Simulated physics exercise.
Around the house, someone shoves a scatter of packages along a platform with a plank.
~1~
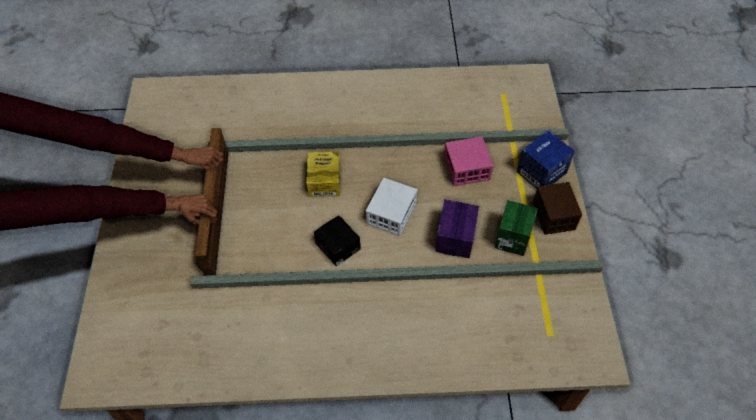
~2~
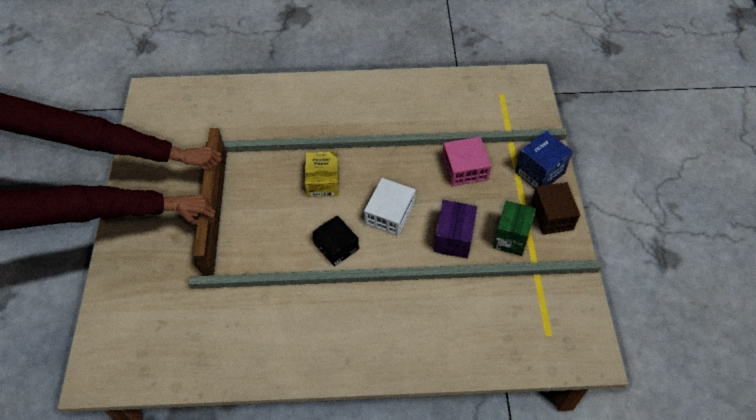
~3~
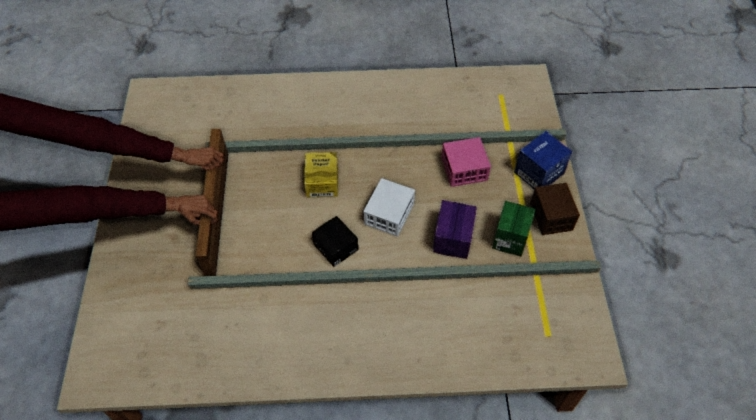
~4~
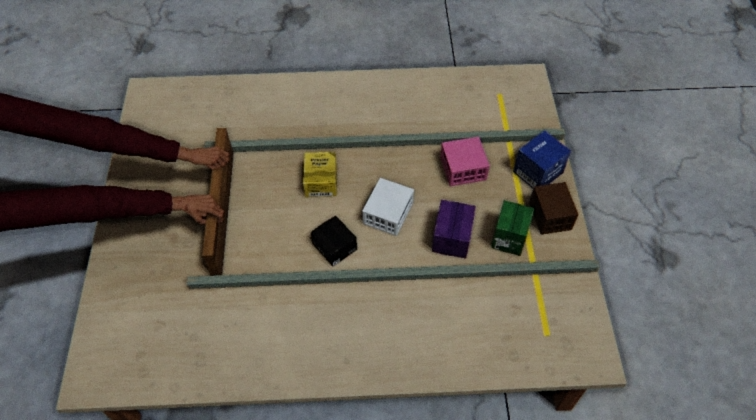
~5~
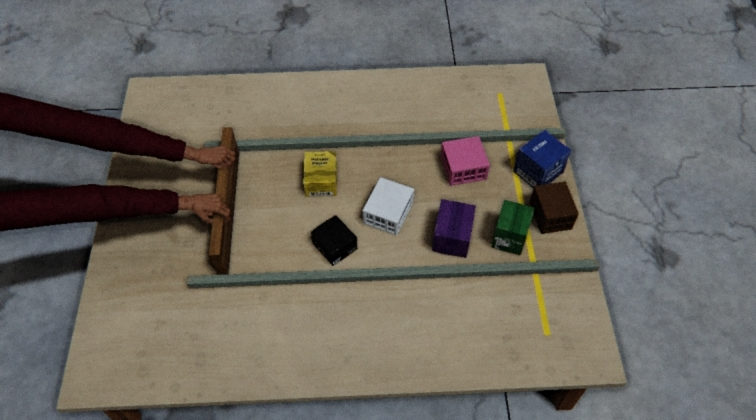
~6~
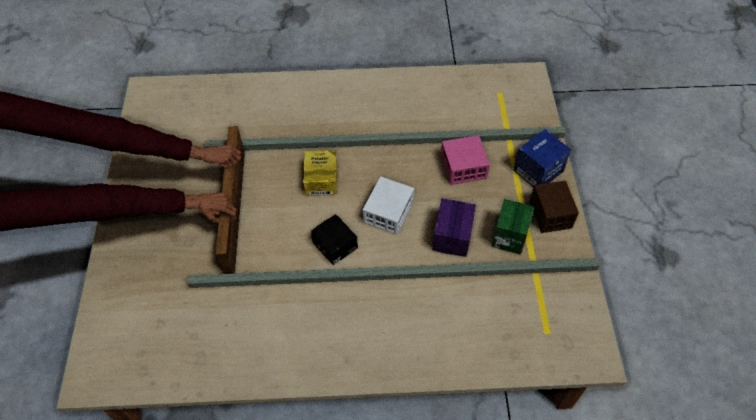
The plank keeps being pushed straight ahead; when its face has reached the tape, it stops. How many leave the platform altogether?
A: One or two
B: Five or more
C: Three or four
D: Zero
Option C: Three or four.
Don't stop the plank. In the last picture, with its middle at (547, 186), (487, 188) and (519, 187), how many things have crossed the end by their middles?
Over the end: 5, 1, 3.
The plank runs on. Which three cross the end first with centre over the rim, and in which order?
The blue box comes first, followed by the green parcel and then the brown crate.
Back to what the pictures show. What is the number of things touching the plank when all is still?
The count is 3.
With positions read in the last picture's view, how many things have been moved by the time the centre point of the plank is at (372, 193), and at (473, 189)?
Moved so far: 3, later 8.
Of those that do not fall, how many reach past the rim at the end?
I get 2.
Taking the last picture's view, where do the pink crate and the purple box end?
First object about (565, 154); second object about (582, 235).
Soon after, none off yet; brown crate at rest near (553, 207); blue box at rest near (542, 160); green parcel at rest near (513, 227).
After that, none off yet; brown crate displaced a little near (573, 204); blue box displaced a little near (561, 160); green parcel displaced about its own width near (562, 233).
In the end, the number that fall off is three or four; gone, green parcel, blue box and brown crate.
